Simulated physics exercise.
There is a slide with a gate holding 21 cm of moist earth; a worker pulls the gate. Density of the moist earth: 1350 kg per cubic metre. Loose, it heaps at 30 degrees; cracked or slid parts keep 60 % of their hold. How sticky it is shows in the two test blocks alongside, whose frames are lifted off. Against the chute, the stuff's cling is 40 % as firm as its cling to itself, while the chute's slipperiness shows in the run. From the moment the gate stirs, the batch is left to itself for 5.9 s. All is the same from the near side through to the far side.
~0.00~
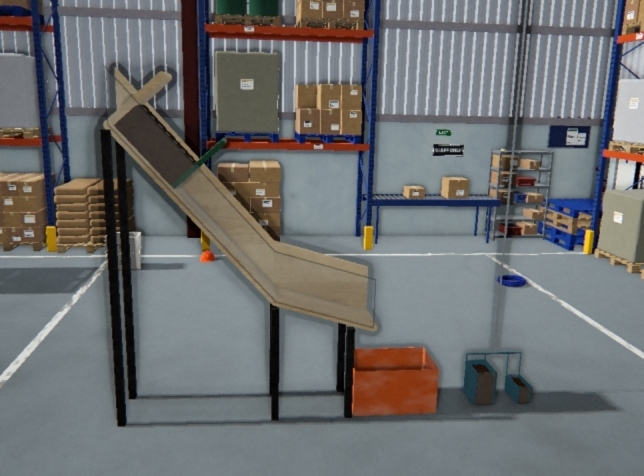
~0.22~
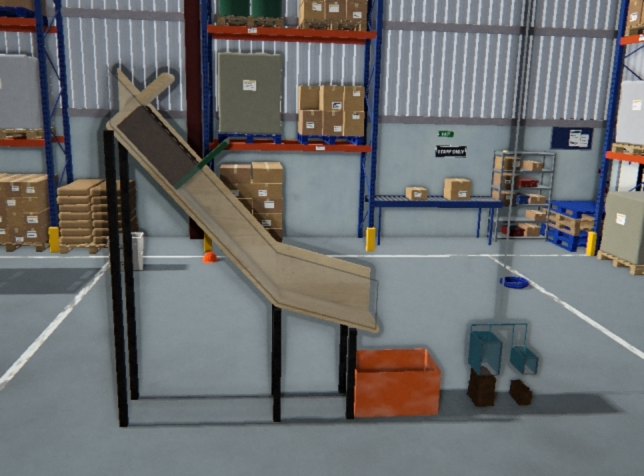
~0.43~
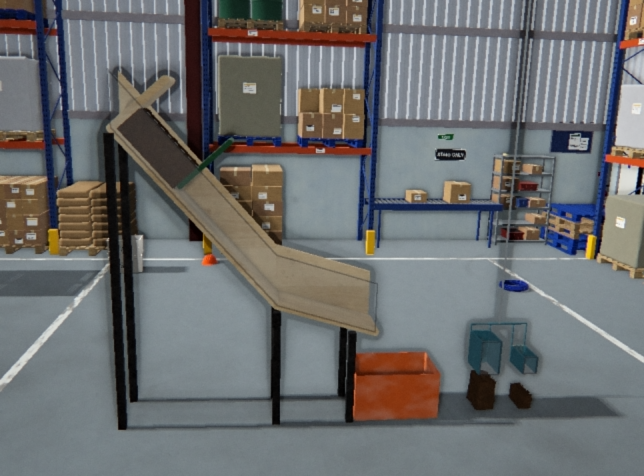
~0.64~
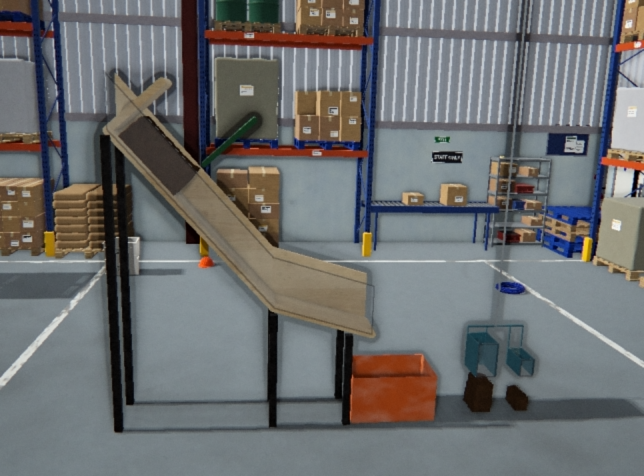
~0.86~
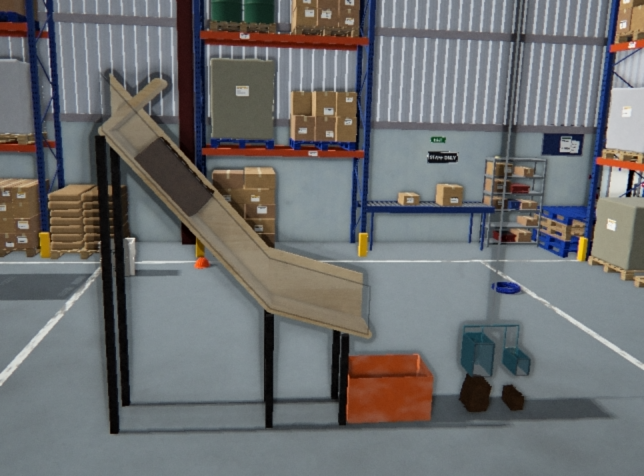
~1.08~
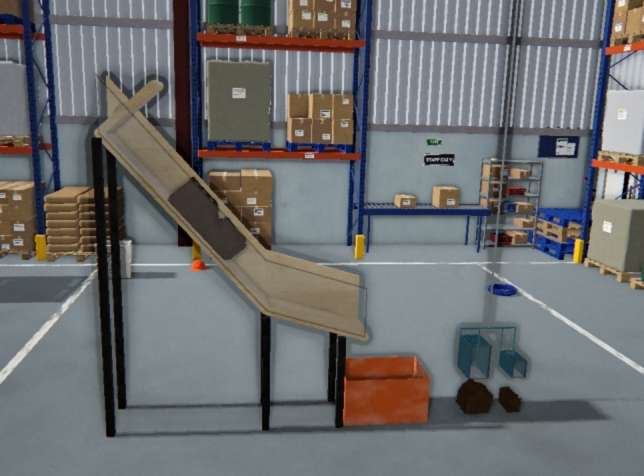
The video shows a warehouse chute above an orange bin as teal covers lift off two dark blocks; then a green gate swings up, dark moist earth slides down the chute, and the larger block slumps slightly.
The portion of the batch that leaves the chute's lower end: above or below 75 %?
Lower than 75 %.
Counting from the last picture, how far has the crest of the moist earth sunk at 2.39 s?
I'd say near 85.0 centimetres.
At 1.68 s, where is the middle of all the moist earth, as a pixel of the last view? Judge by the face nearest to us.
Somewhere near (343, 322).
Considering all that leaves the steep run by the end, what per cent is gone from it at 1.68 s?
I'd say near 100 per cent.
By 1.68 s, 1 % is on the steep run, 99 % on the flatter one and 0 % past the end.
By 2.39 s, 1 % is on the steep run, 34 % on the flatter one and 65 % past the end.
By 3.10 s, 1 % is on the steep run, 34 % on the flatter one and 65 % past the end.
By 3.81 s, 1 % is on the steep run, 34 % on the flatter one and 65 % past the end.
By 6.25 s, at the end, 1 % is on the steep run, 34 % on the flatter one and 65 % past the end.
